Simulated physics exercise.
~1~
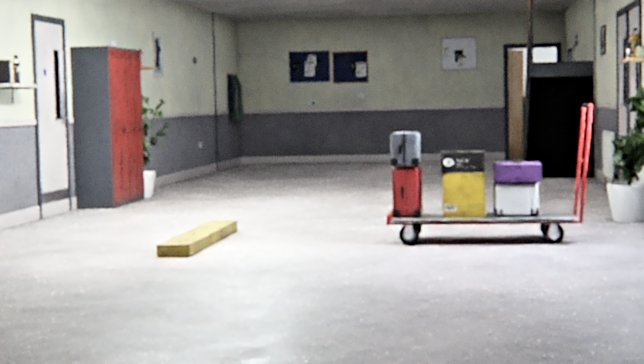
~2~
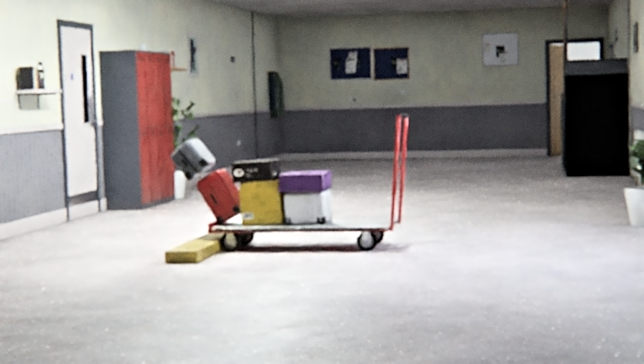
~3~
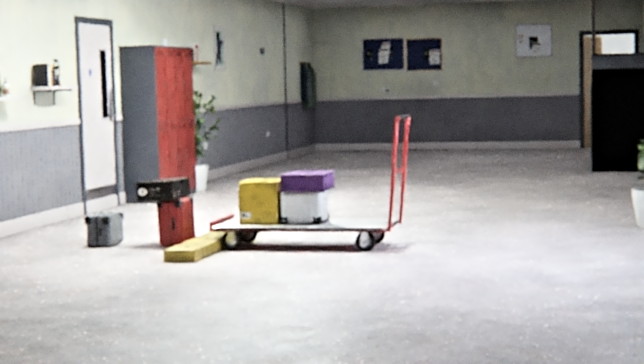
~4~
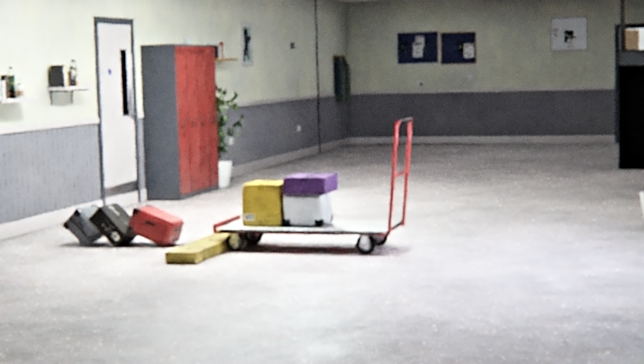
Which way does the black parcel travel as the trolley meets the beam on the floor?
It moves to the left, going off the front end of the trolley and ending on the floor beyond the beam.
